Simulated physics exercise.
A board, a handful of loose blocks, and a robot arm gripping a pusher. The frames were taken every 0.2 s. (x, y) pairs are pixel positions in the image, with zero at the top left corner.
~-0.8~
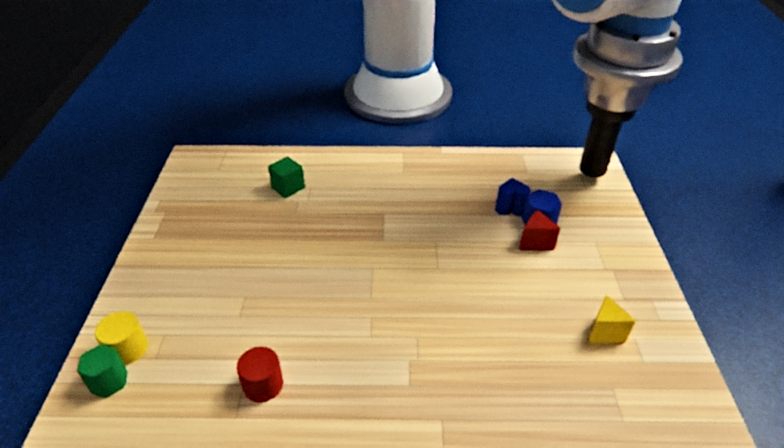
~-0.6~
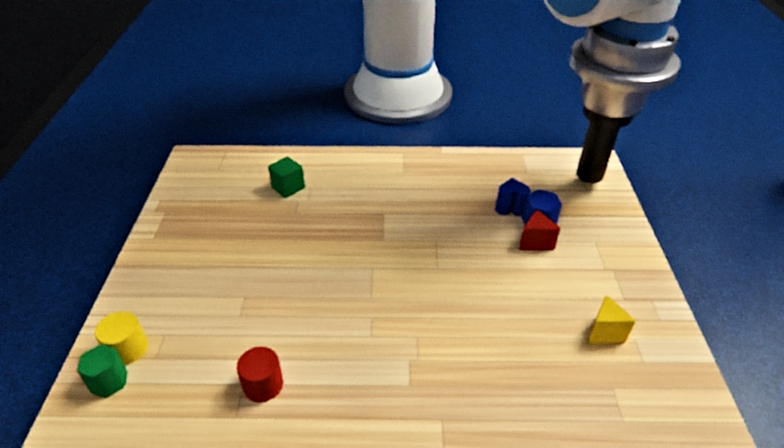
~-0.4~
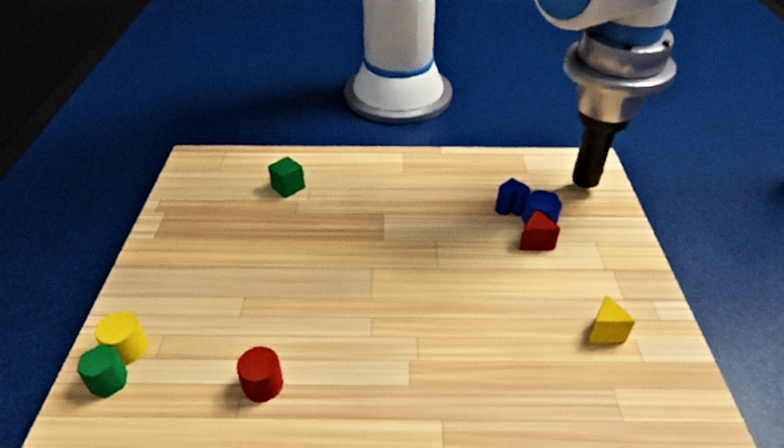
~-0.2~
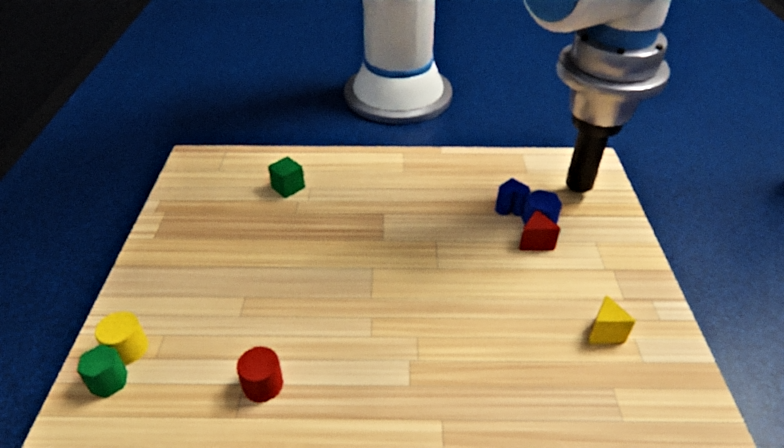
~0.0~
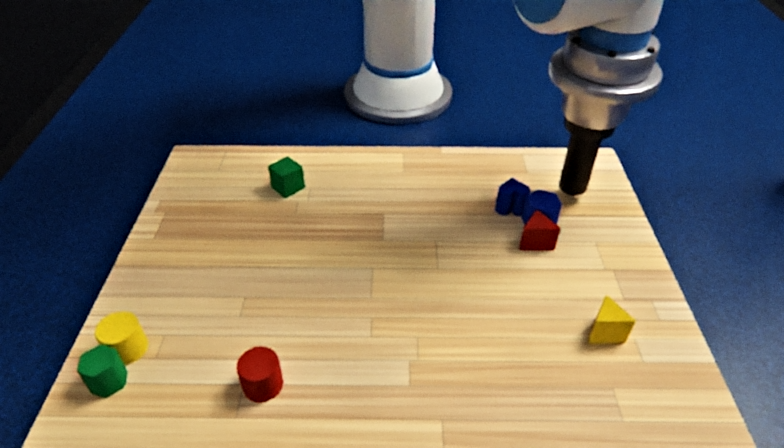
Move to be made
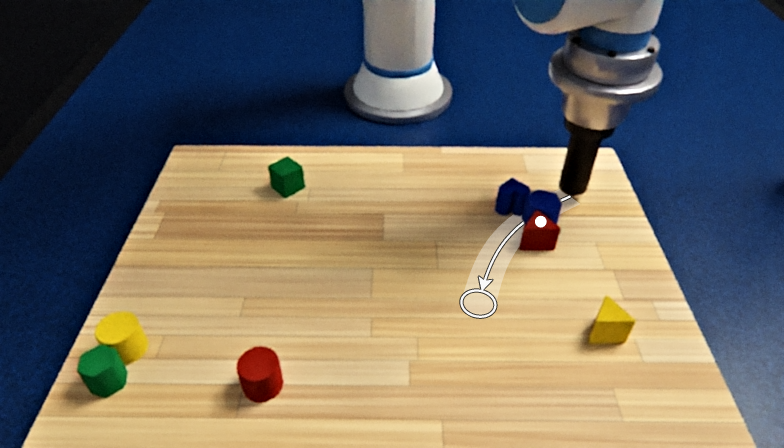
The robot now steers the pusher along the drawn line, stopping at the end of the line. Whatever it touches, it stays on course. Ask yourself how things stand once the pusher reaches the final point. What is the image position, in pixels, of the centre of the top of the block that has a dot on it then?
Its top middle: (533, 239).
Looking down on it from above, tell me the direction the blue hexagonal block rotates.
Clockwise, from overhead.
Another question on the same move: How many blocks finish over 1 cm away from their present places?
I predict three or more.
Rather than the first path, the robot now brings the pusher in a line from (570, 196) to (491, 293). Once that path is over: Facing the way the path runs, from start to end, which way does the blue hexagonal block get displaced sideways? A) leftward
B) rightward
Letter B.
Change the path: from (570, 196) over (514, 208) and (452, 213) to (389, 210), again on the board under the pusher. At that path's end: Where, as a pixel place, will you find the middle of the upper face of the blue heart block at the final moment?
Around (363, 183).
The drawn path runs from (570, 196) over (527, 220) and (496, 255) to (478, 303); the dot is on the red three-sided block.
The first path, step by step. One third of the way, pusher at (529, 212); blue heart block at (504, 188), turned 45° clockwise; red three-sided block at (532, 234), turned 80° anticlockwise; blue hexagonal block at (518, 215).
Two thirds of the way, pusher at (497, 247); blue heart block at (501, 190), turned 70° clockwise; red three-sided block at (533, 239), turned 105° anticlockwise; blue hexagonal block at (480, 251), turned 20° clockwise.
At the end, pusher at (480, 295); blue heart block at (501, 190), turned 70° clockwise; red three-sided block at (533, 239), turned 105° anticlockwise; blue hexagonal block at (445, 287), turned 85° clockwise.
